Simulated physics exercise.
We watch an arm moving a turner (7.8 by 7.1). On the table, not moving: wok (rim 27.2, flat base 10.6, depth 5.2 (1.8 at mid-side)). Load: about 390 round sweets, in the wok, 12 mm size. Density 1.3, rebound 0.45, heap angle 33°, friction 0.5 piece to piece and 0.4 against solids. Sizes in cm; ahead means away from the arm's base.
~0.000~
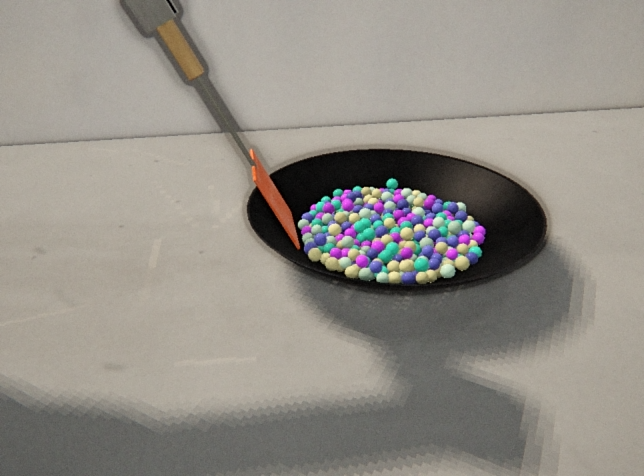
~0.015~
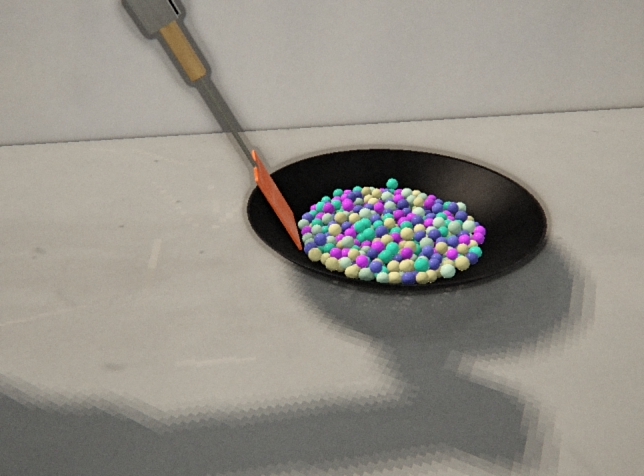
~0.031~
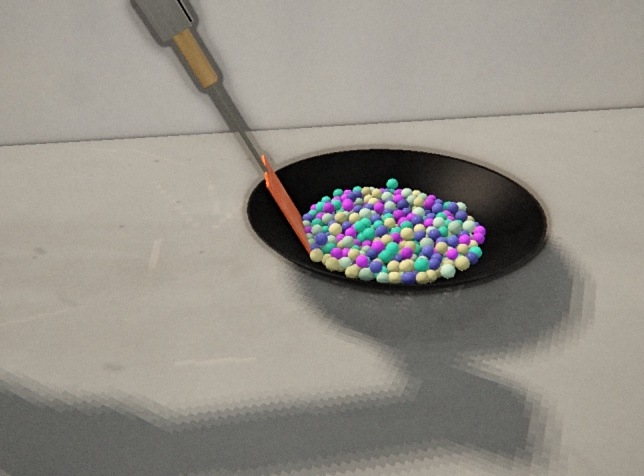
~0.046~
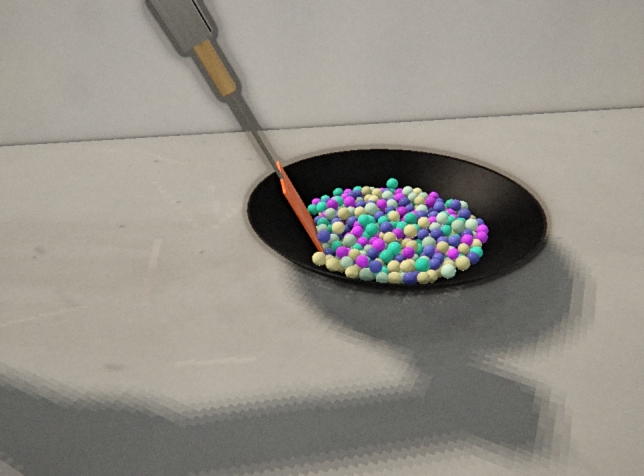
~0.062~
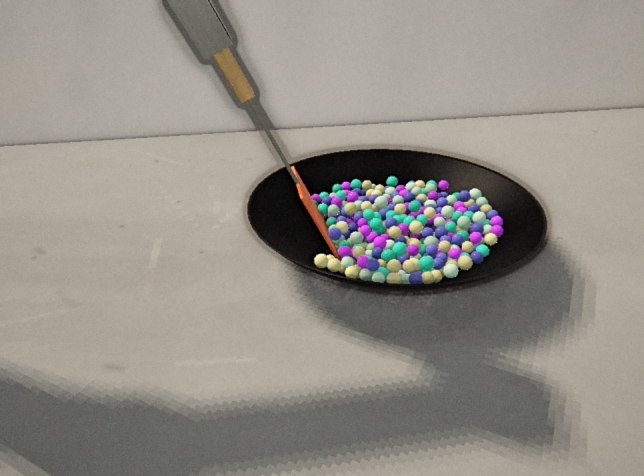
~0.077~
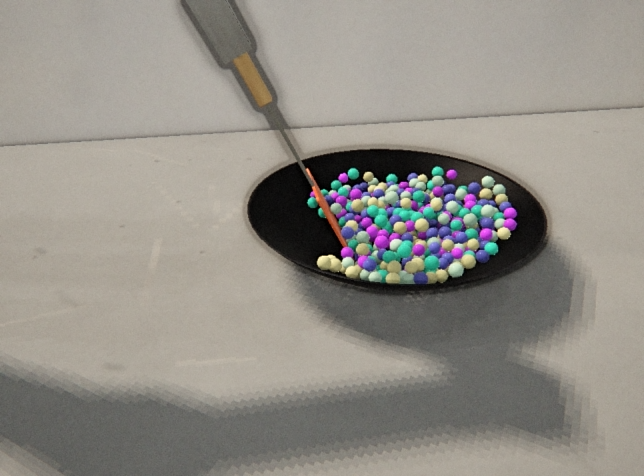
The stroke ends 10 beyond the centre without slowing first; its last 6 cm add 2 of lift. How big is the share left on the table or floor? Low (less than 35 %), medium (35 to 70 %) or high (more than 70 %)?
Share on the table or floor: Medium (35 to 70 %).
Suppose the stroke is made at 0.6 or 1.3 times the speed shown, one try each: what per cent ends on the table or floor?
Some 30 and 50 per cent.
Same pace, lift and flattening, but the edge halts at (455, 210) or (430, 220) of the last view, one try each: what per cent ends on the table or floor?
About 35 and 10 per cent.
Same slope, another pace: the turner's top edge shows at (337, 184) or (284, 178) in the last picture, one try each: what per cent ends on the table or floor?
About 55 and 25 per cent.
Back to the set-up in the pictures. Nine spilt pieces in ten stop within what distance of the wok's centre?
About 45 cm.
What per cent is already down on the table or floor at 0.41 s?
Some 35 per cent.
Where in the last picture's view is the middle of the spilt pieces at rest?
At about (634, 224).
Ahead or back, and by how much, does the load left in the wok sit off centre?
Some 2.5 cm ahead.
After 0.13 s, sloping 64°, highest piece 8 above the table; 384 in the wok, 6 on the blade or in flight.
After 0.19 s, sloping 64°, highest piece 8 above the table; 369 in the wok, 21 on the blade or in flight.
After 0.41 s, sloping 64°, highest piece 11 above the table; 221 in the wok, 145 on the table or floor, 24 on the blade or in flight.
After 1.46 s, sloping 64°, highest piece 4 above the table; 221 in the wok, 169 on the table or floor.
At rest, 221 in the wok, 169 on the table or floor. That is 43 % on the table or floor.
